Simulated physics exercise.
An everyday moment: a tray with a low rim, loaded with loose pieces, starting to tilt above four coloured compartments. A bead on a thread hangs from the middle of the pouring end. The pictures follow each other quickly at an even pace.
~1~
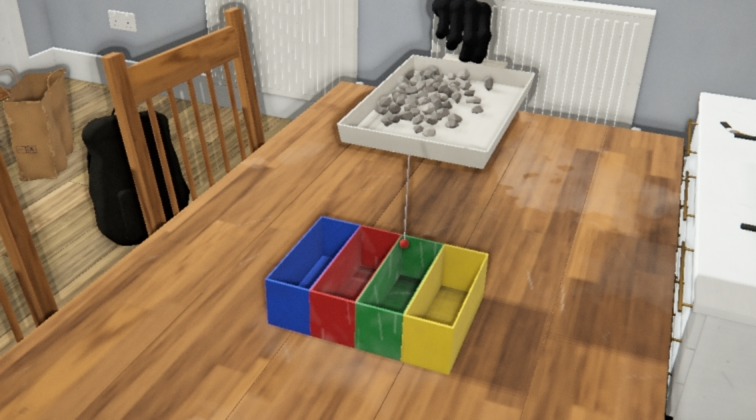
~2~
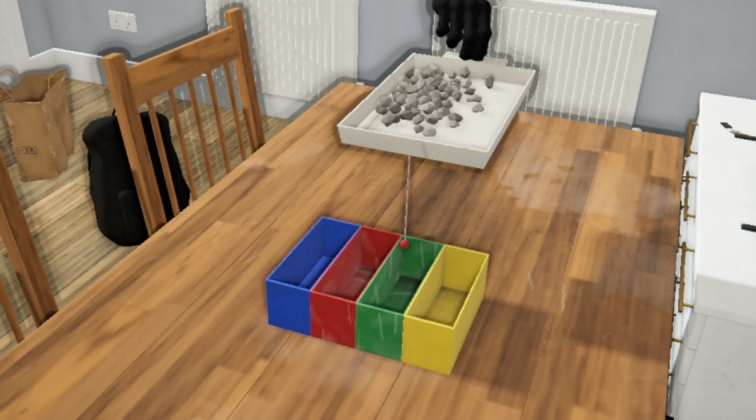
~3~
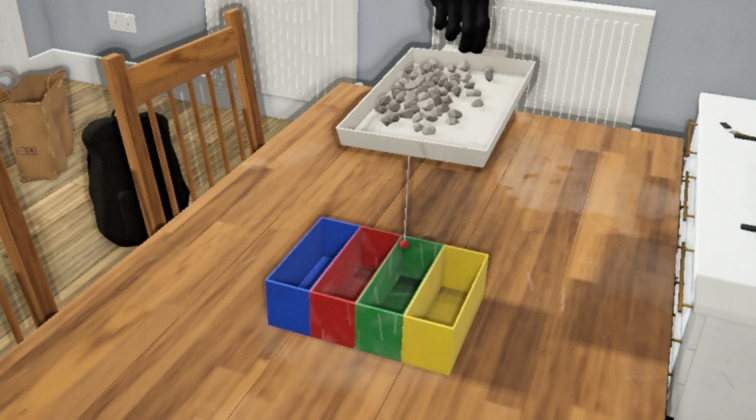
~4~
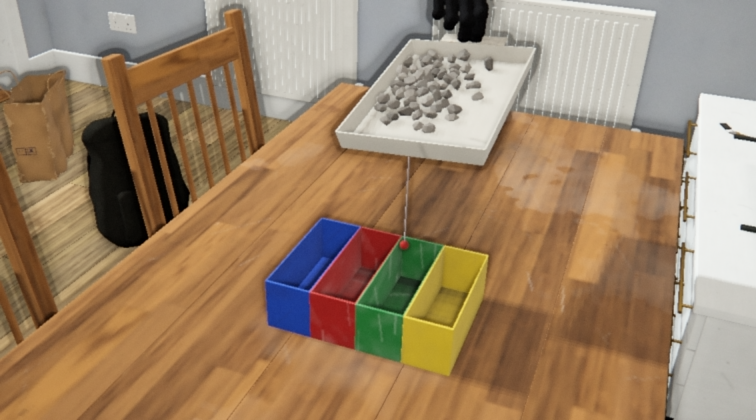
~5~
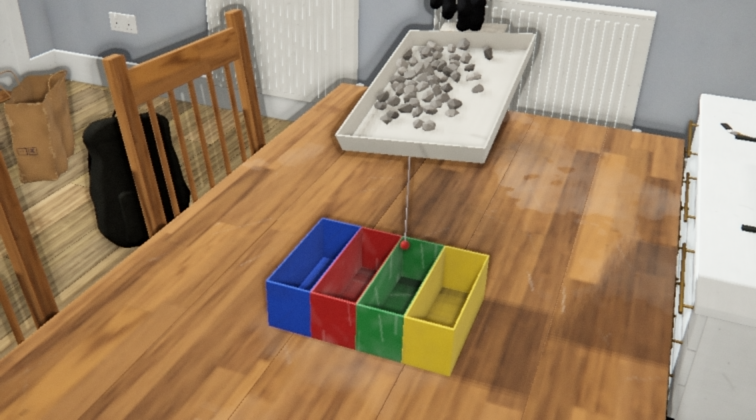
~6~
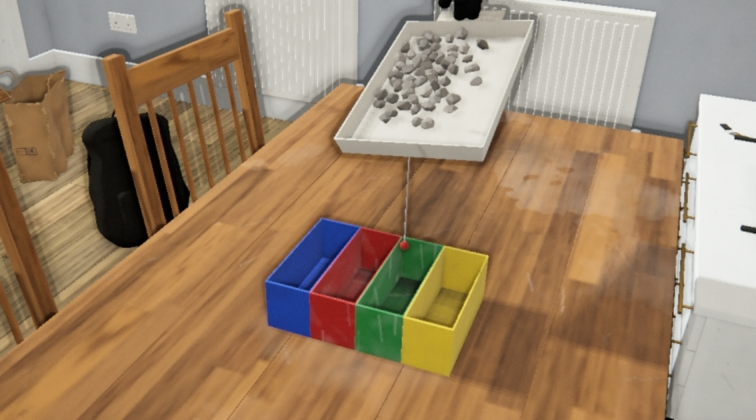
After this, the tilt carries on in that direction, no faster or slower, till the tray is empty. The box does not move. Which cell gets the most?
The blue one ends fullest.
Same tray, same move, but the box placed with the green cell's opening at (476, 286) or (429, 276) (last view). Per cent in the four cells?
First some 0, then 70 per cent.
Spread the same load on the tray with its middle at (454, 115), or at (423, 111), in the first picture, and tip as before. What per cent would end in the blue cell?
About 50 and 60 per cent.
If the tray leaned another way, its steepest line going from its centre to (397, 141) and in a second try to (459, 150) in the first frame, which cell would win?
In turn: That red cell; the yellow one.
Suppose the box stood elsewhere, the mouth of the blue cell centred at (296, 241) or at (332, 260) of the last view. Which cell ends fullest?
At the first place the red cell, at the second blue.
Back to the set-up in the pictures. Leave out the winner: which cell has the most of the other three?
The runner-up: The red cell.
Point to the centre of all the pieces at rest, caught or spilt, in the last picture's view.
Close to (327, 289).
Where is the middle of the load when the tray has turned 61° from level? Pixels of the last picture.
Roughly at (365, 121).
Shortly afterwards, tray tipped steeply; all but a few on the tray; only a few falling or outside the box.
Next, tray tipped right over; near a third on the tray; near half in the blue cell; a little in the red cell; a little falling or outside the box.
Some moments later, tray tipped past a quarter turn; near two thirds in the blue cell; near a quarter in the red cell; a little falling or outside the box.
In the end, tray tipped past a quarter turn; near two thirds in the blue cell; near a quarter in the red cell; none at all in the yellow cell; none at all in the green cell; a little outside the box.
